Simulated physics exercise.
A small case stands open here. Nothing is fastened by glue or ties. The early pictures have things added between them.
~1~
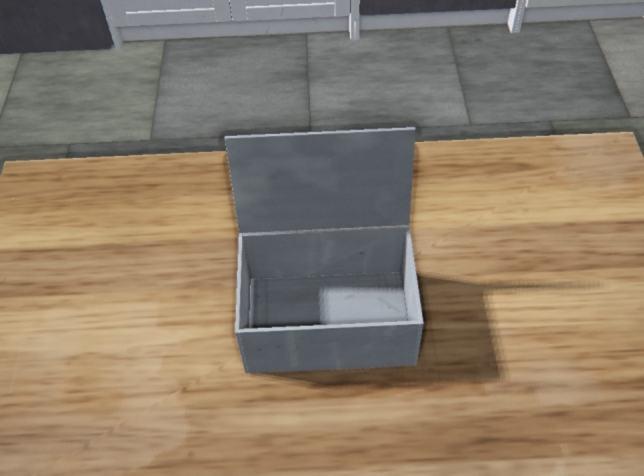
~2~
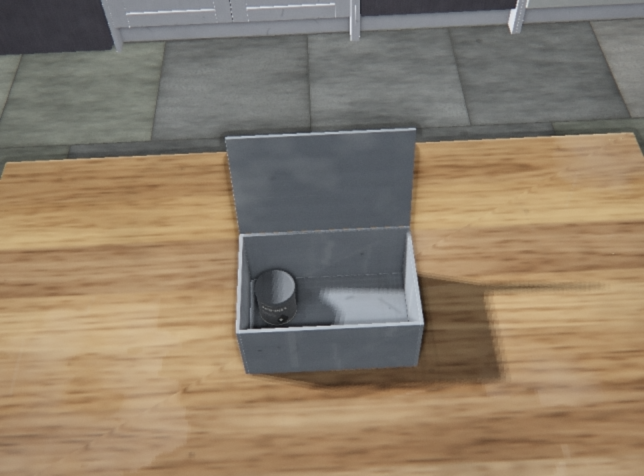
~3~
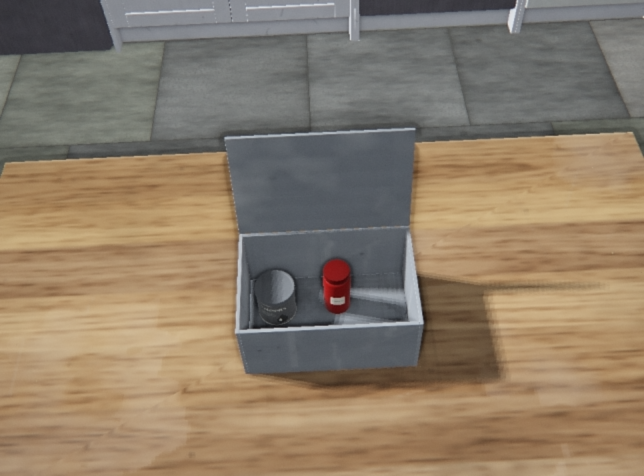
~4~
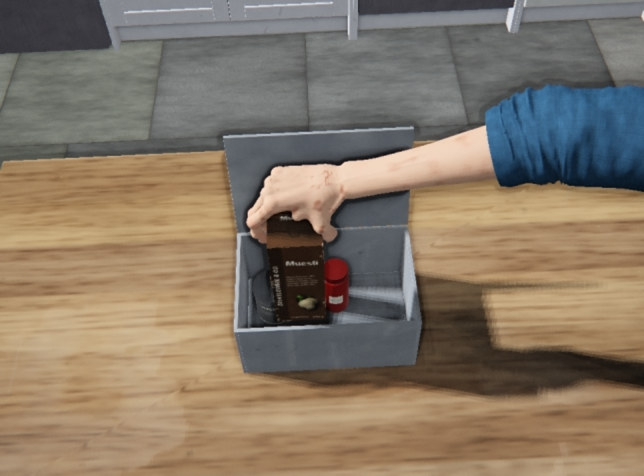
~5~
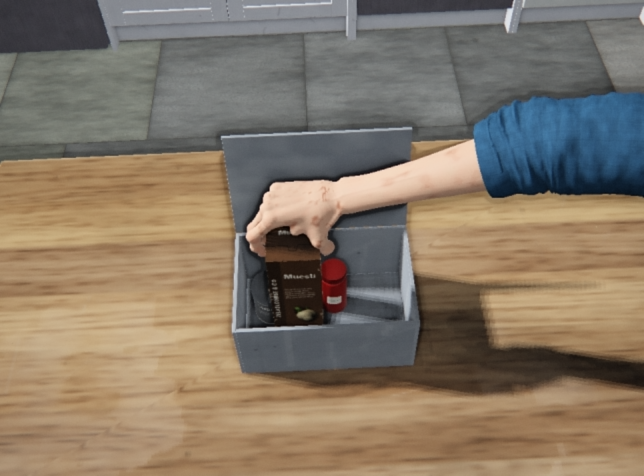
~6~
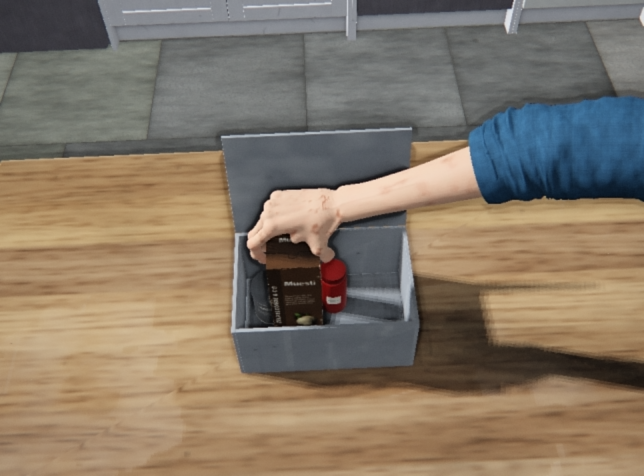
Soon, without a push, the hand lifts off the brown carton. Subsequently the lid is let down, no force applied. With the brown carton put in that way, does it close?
Lid down.
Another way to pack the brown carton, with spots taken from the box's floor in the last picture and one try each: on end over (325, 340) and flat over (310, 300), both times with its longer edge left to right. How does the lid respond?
Well, first it won't go down, and then it won't go down.
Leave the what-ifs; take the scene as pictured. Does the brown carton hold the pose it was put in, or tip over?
Looking at the last picture, the brown carton sits at an angle.
Then, 0.40 s on from there, brown carton turned 52° from how it was put near (327, 300); red shaker turned 9° from how it was put; grey tin shifted a little.
Then, 1.00 s on from there, lid starting down; brown carton on its side near (345, 302); red shaker turned 5° from how it was put; grey tin shifted a little.
Then, 1.60 s on from there, lid 60° above the rim; brown carton on its side near (344, 301); red shaker shifted about its own width; grey tin shifted a little.
Then, 2.20 s on from there, lid 18° above the rim; brown carton on its side near (344, 301); red shaker shifted about its own width; grey tin shifted a little.
In the end, lid shut; toppled in the box, brown carton; moved from the start, red shaker; grey tin unmoved. At the end, from the last picture's camera, brown carton near (344, 301).
